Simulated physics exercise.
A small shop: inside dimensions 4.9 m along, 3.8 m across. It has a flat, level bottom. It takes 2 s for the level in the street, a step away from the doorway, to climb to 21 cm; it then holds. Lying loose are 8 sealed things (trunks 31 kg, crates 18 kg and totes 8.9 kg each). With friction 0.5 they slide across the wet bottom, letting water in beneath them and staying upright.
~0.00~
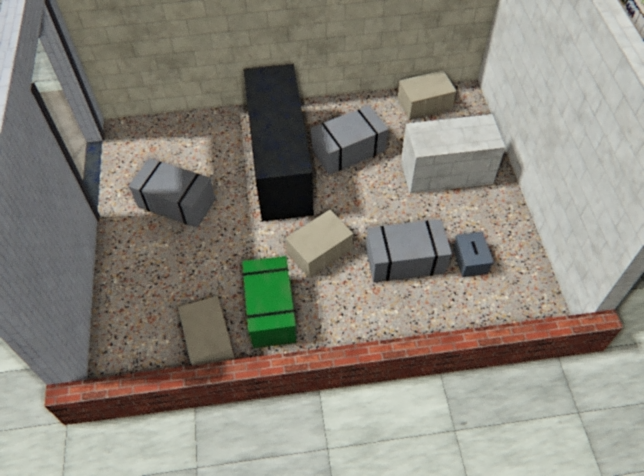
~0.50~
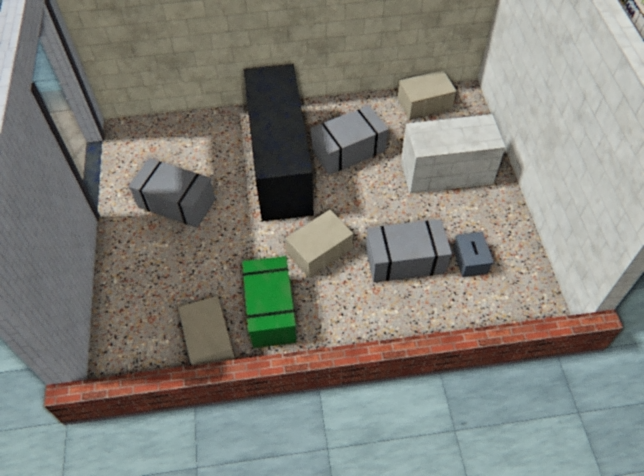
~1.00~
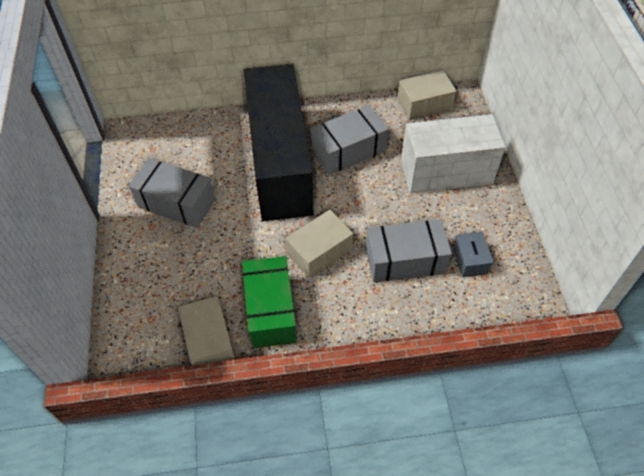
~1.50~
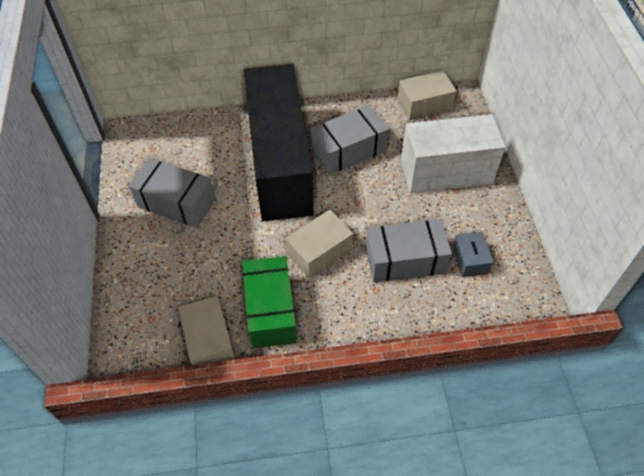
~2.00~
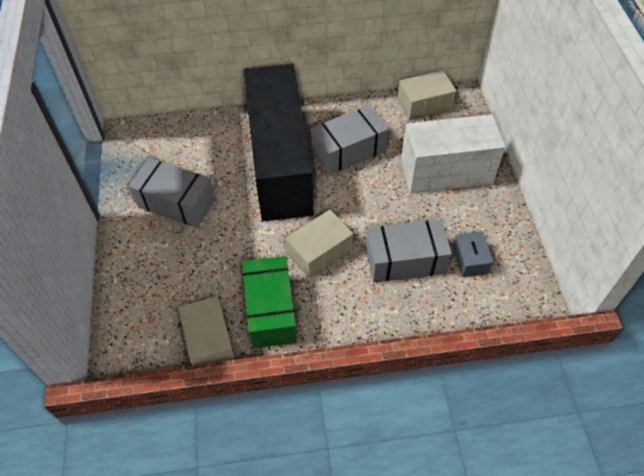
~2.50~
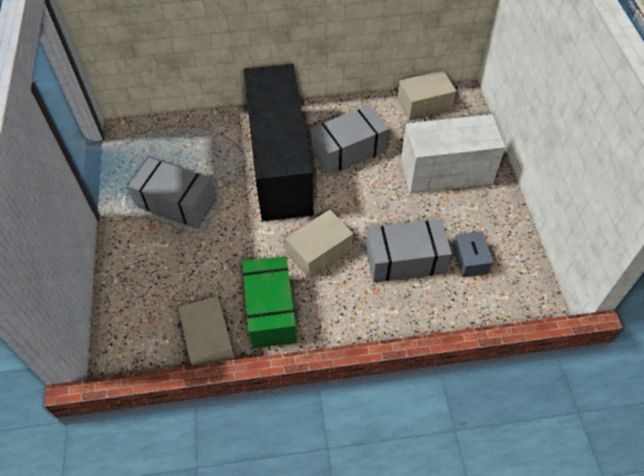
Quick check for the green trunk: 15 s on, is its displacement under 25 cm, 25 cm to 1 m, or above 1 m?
It is going to make a long trip.
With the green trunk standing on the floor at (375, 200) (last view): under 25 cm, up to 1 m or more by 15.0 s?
So it budges only slightly.
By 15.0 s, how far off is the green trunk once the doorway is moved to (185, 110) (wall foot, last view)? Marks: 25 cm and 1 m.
In that case the green trunk travels far.
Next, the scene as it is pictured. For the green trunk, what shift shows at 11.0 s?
About 250 cm by then.
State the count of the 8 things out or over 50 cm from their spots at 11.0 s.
I count 3.
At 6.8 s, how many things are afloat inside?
I count 1.
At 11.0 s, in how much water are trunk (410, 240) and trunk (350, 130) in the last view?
Some 6 cm at the first, some 4 cm at the second.
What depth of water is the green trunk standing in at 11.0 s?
Roughly 9 cm at that moment.
After 3.5 s the green trunk is near (268, 292), 0.0 m from its start, aground; 0 afloat.
After 6.8 s the green trunk is near (279, 306), 0.2 m from its start, aground; 1 afloat.
After 11.0 s the green trunk is near (531, 278), 2.6 m from its start, afloat; 3 afloat.
After 15.0 s the green trunk is near (387, 200), 1.7 m from its start, afloat; 7 afloat.
